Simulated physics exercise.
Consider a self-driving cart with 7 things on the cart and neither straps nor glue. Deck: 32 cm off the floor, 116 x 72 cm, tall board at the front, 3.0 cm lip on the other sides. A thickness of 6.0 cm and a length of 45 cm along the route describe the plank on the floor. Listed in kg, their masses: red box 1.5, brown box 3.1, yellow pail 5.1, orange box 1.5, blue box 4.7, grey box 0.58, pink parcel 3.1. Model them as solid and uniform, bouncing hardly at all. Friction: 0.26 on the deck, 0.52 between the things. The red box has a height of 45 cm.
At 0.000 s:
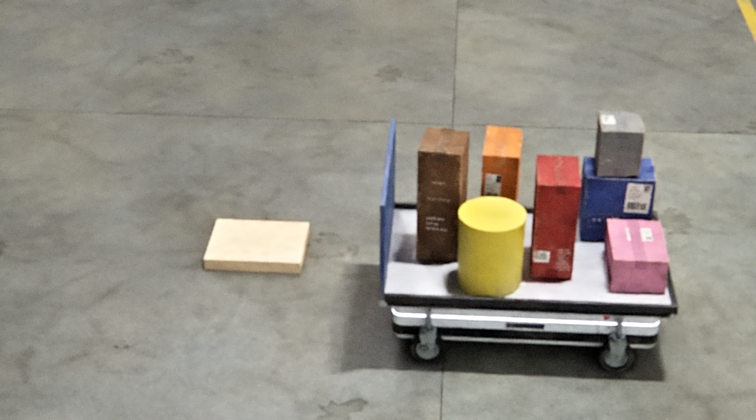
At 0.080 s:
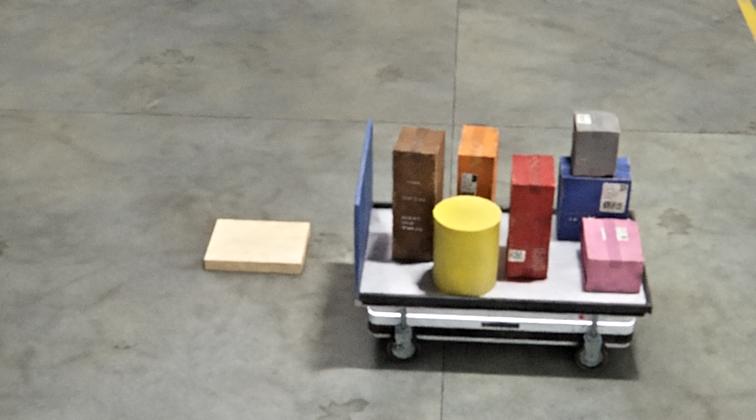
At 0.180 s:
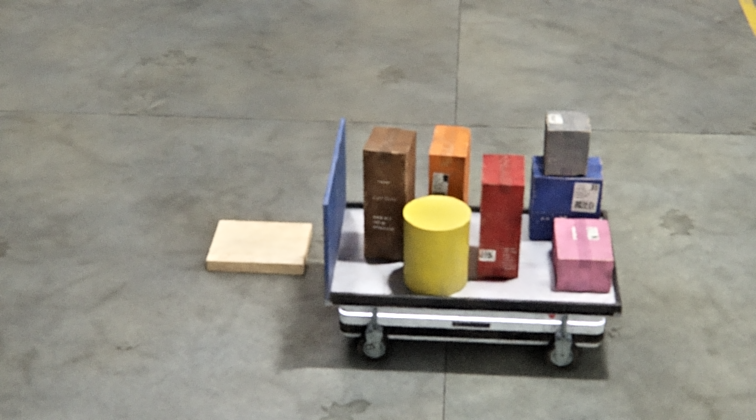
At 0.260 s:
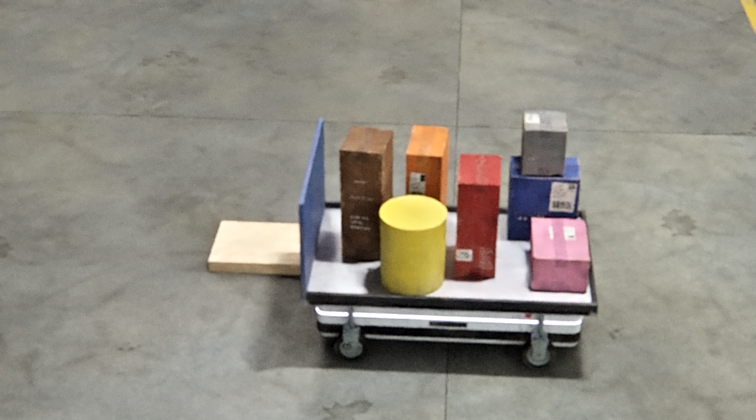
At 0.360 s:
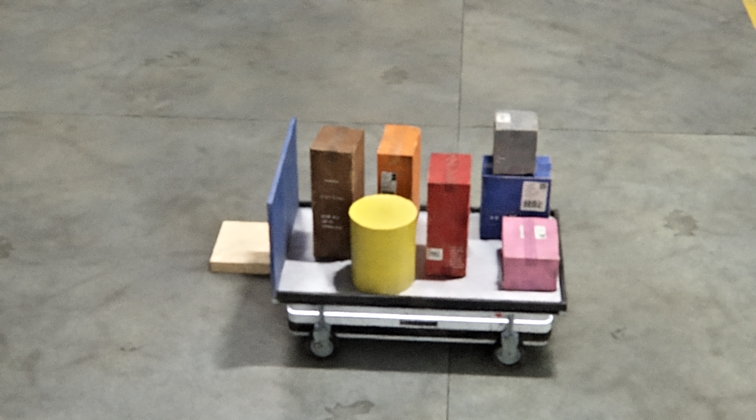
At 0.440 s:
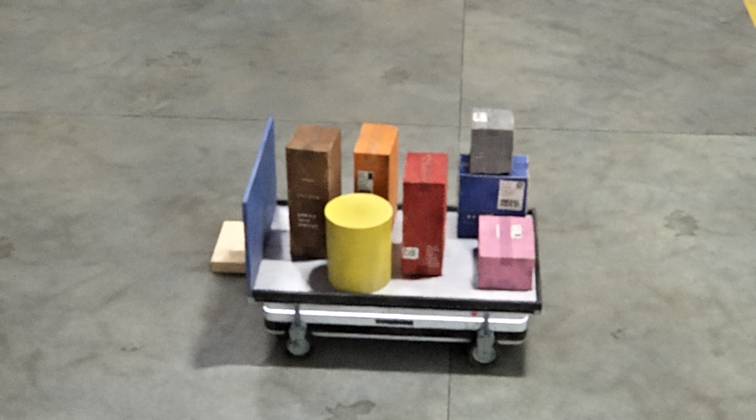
A flat cart with a blue end board rolls steadily left across a grey concrete floor, seen from above by a nearly still camera. It carries brown, orange and red boxes, a yellow cylinder, a grey box on a blue one, and a pink parcel at right. The load keeps its arrangement as the board passes in front of a pale plank lying at left, hiding most of it.
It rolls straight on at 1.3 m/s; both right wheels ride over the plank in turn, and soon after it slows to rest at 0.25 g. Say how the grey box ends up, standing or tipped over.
I expect it will overturn.
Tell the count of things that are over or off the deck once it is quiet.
1.
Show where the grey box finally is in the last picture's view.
It comes to rest near (17, 211).
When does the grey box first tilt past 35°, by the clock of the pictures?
That first happens close to 1.5 seconds.
By 0.84 s, cart 109 cm along; grey box 7 cm from its spot near (380, 142); brown box tilted 20°; orange box tilted 8°.
By 1.24 s, cart 161 cm along; grey box tilted 16° near (231, 127); blue box tilted 16°; orange box tilted 10°.
By 1.54 s, cart 200 cm along; grey box tilted 48° near (127, 177); brown box 11 cm from its spot; blue box 9 cm from its spot.
When it is over (2.6 s), lying over on the cart, grey box; not toppled but over 10 cm from the start, brown box; the other 5 within 10 cm of the start. End places, in pixels of the last picture, grey box near (17, 211).
